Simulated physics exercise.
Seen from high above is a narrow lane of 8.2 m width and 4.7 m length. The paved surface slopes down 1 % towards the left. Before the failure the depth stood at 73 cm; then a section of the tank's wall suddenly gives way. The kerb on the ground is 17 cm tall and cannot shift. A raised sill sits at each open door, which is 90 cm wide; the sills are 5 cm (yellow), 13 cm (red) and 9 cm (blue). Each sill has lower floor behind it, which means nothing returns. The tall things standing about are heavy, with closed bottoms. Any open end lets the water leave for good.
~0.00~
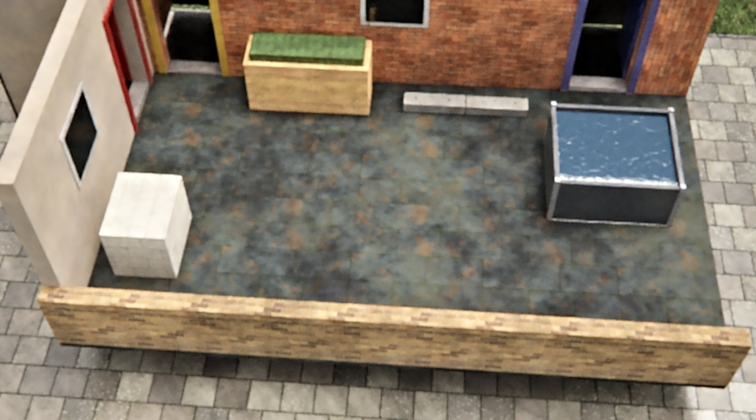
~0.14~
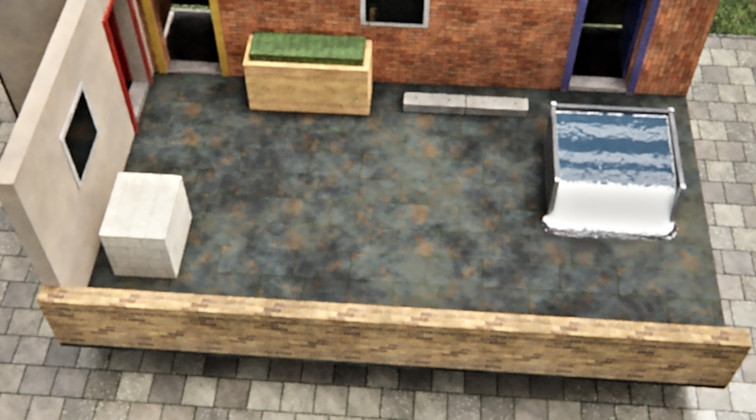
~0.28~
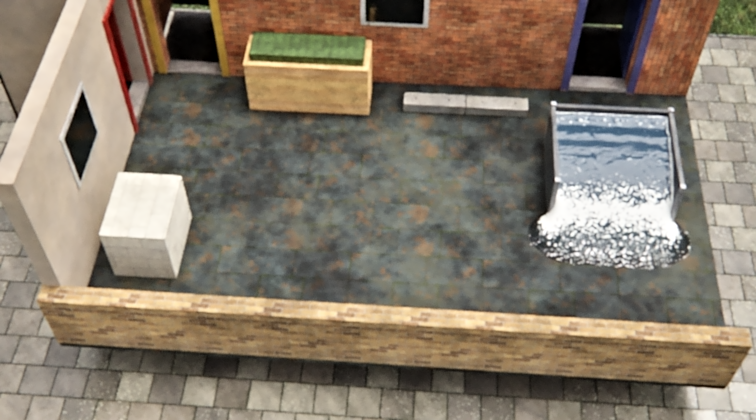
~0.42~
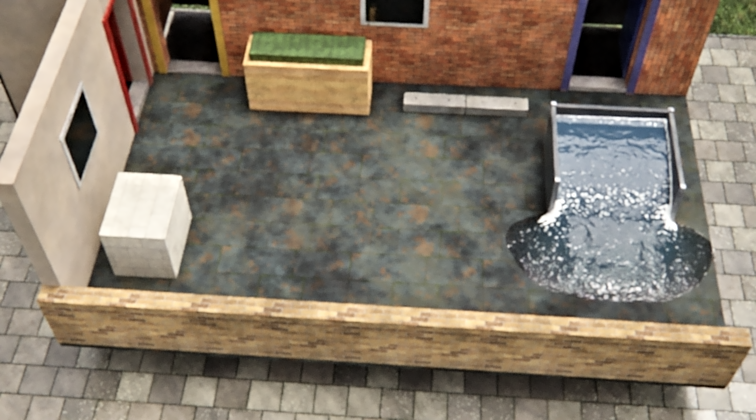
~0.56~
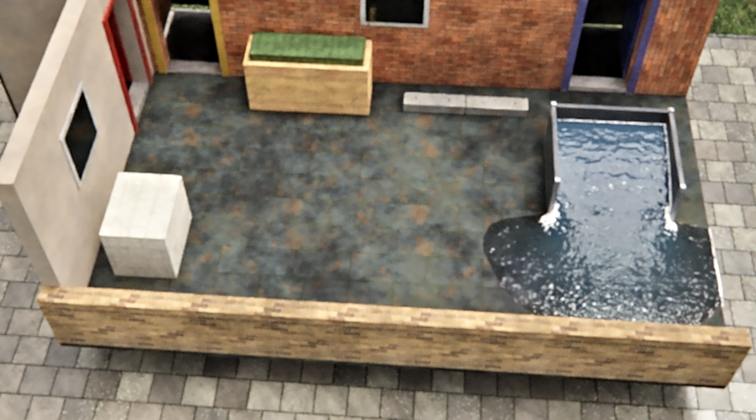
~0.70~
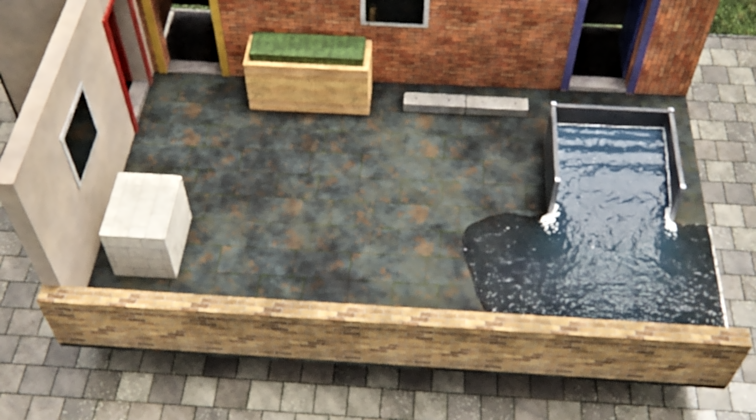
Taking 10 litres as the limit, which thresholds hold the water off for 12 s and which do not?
Yellow door: More than the limit. Red door: Less than the limit. Blue door: Less than the limit.
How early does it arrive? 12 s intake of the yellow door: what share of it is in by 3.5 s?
Some 0 per cent by then.
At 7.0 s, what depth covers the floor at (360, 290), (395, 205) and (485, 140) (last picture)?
Taking the spots in order: 2 cm, 1 cm, 0 cm.
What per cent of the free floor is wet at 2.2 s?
Wet share: About 25 %.
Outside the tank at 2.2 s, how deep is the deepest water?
Some 24 cm deep.
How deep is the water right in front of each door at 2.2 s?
In centimetres, the yellow door gives 0, the red door 0 and the blue door 0.
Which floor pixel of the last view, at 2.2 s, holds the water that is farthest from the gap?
(241, 328).
After 1.4 s water covers 20 % of the floor and is deepest (41 cm) near (618, 338); yellow door not reached, red door not reached, blue door not reached.
After 2.2 s water covers 25 % of the floor and is deepest (24 cm) near (591, 349); yellow door not reached, red door not reached, blue door not reached.
After 3.5 s water covers 50 % of the floor and is deepest (21 cm) near (86, 295); yellow door not reached, red door not reached, blue door not reached.
After 7.0 s water covers 70 % of the floor and is deepest (12 cm) near (148, 94); yellow door 11 cm at the sill, 13 L in, red door 8 cm at the sill, 0 L in, blue door not reached.
After 12.0 s water covers 60 % of the floor and is deepest (8 cm) near (106, 231); yellow door 7 cm at the sill, 60 L in, red door 7 cm at the sill, 0 L in, blue door not reached.
